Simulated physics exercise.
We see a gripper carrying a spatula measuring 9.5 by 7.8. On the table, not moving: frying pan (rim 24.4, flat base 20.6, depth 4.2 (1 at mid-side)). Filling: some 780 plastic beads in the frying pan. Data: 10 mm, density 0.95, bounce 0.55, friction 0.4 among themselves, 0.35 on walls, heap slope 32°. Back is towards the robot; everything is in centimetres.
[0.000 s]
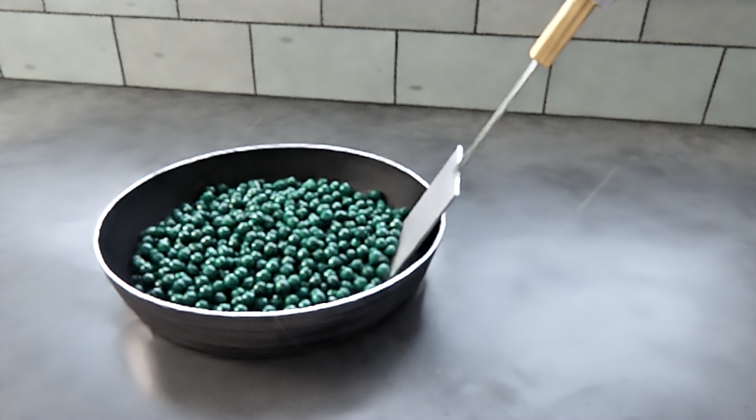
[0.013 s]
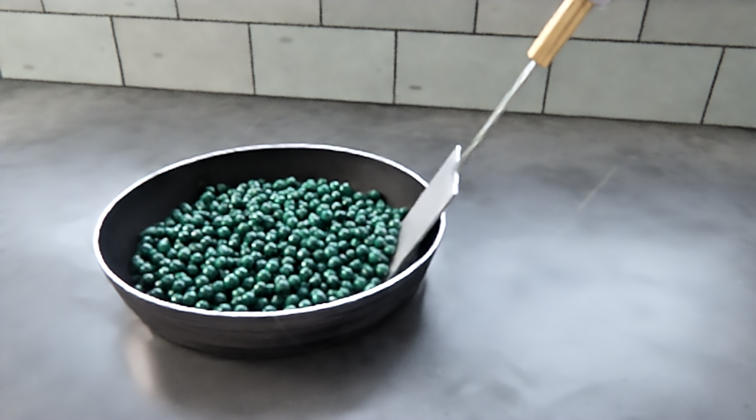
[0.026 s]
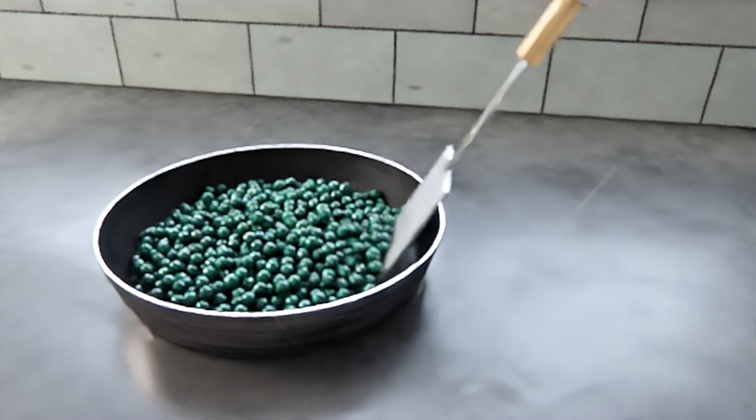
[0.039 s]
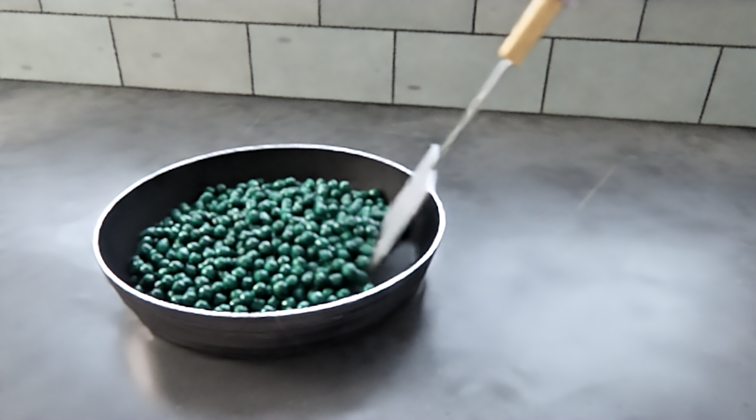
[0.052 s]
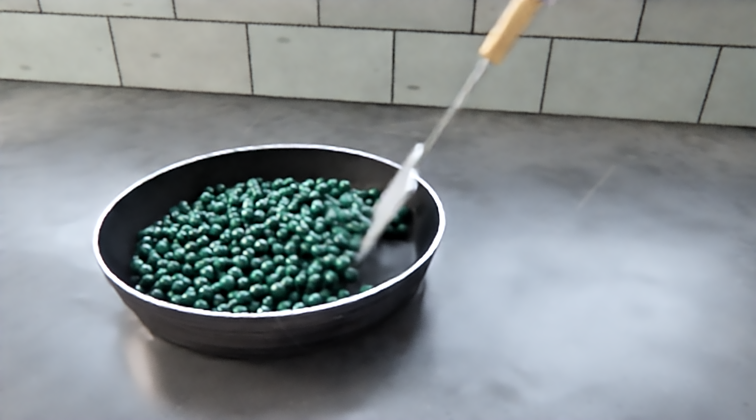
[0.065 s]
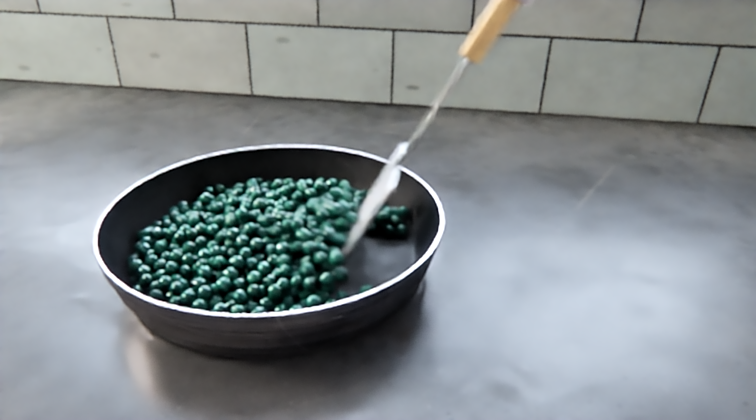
A wooden-handled spatula started at the right side of a black frying pan full of shiny dark green beads, then swept left through them, pushing them aside and baring a patch of the pan's bottom.
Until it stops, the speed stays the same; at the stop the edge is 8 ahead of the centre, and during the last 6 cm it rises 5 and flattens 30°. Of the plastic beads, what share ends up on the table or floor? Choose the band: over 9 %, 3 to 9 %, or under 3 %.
Over 9 %.
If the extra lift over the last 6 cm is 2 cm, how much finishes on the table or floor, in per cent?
You'd expect near 10 percent of it there.
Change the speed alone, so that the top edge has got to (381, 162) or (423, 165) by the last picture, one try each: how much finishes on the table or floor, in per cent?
I'd estimate close to 15 and 5 in a hundred.
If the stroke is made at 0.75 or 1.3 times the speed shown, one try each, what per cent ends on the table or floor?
Roughly 10 per cent on the first try and 15 per cent on the second.
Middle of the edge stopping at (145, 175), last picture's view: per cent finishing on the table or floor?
My guess is roughly 20 percent.
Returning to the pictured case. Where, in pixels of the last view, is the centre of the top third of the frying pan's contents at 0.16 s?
It is centred at roughly (213, 217).
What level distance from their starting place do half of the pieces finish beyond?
Level distance of around 3 cm.
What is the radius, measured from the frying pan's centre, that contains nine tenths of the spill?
Around 65 centimetres from the centre.
After 0.11 s, sloping 61°, highest piece 6 above the table; 775 in the frying pan.
After 0.16 s, sloping 51°, highest piece 6 above the table; 775 in the frying pan.
After 0.38 s, sloping 31°, highest piece 5 above the table; 669 in the frying pan, 105 on the table or floor, 1 on the blade or in flight.
After 1.43 s, sloping 31°, highest piece 5 above the table; 669 in the frying pan, 106 on the table or floor.
In the end, 669 in the frying pan, 106 on the table or floor. That is 14 % on the table or floor.
